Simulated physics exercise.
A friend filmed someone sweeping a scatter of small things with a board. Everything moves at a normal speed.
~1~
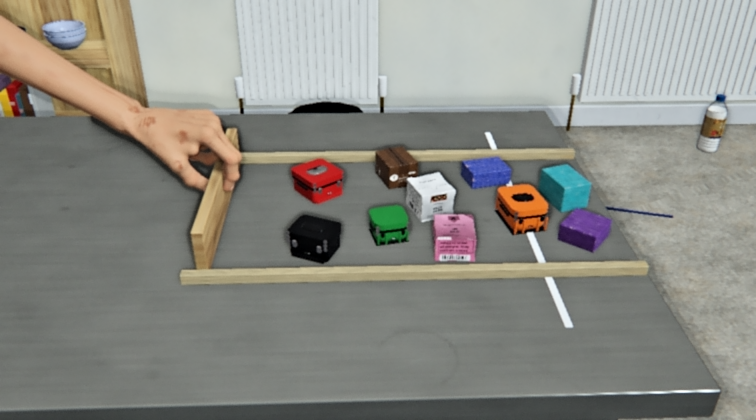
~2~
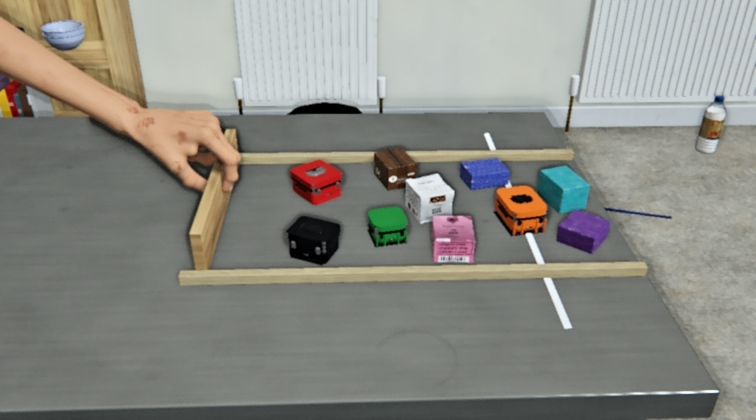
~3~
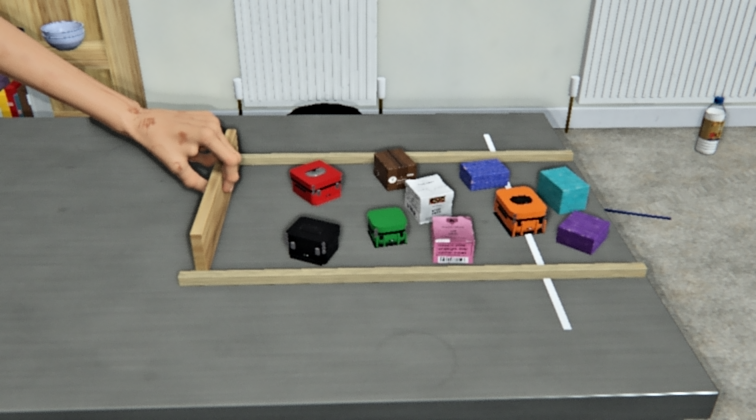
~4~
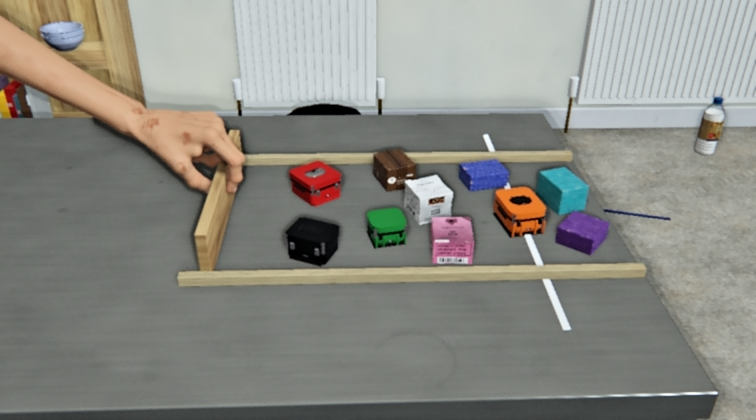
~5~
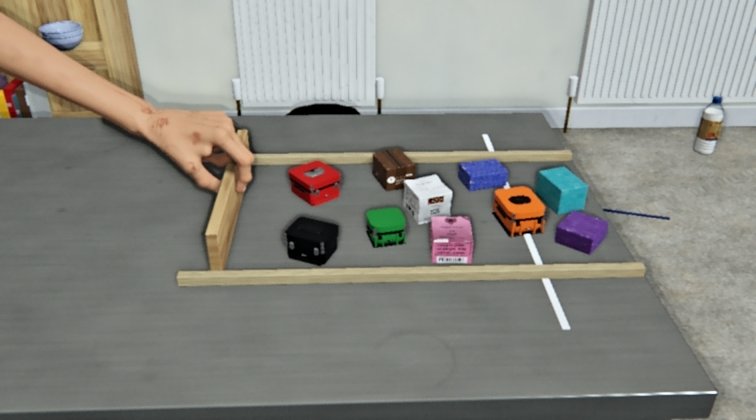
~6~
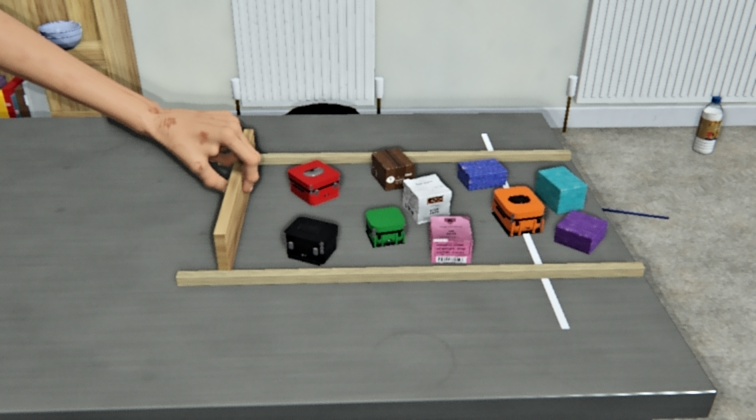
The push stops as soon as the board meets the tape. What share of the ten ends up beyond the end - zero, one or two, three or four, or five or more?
The number of pieces cleared off the edge is going to be one or two exactly.
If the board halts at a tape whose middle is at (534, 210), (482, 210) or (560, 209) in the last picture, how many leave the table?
3, 0, 6.
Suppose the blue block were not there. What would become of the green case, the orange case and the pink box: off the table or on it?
Green case: Still there. Orange case: Over the edge. Pink box: Still there.
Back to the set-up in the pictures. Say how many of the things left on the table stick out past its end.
The count is 1.
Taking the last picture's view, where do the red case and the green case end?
Final pixels, roughly: (529, 186) for the first, (536, 211) for the other.
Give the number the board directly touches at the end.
Looks like 4 of them, all told.
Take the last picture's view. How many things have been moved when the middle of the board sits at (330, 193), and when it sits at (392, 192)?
I make it 3 at the first spot and 6 at the other.
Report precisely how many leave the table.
The answer is exactly 2.
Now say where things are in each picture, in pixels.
The first frame shows purple block (585, 230); turquoise block (564, 188); orange case (521, 209); board (219, 193); tape (519, 208).
The second frame shows turquoise block (563, 189); brown box (395, 169).
The third frame shows orange case (520, 211); red case (316, 183).
The fourth frame shows purple block (582, 233); white box (428, 200).
The fifth frame shows turquoise block (561, 190); black case (312, 242).
The sixth frame shows purple block (581, 232); turquoise block (560, 190); orange case (518, 211); board (238, 194); tape (516, 210).
Soon after, none off yet; purple block at rest near (581, 232); turquoise block at rest near (560, 190); orange case at rest near (518, 211).
After that, none off yet; purple block displaced about its own width near (610, 238); turquoise block displaced a little near (578, 187); orange case displaced about its own width near (577, 211).
In the end, the number that fall off is one or two; gone, orange case and purple block.
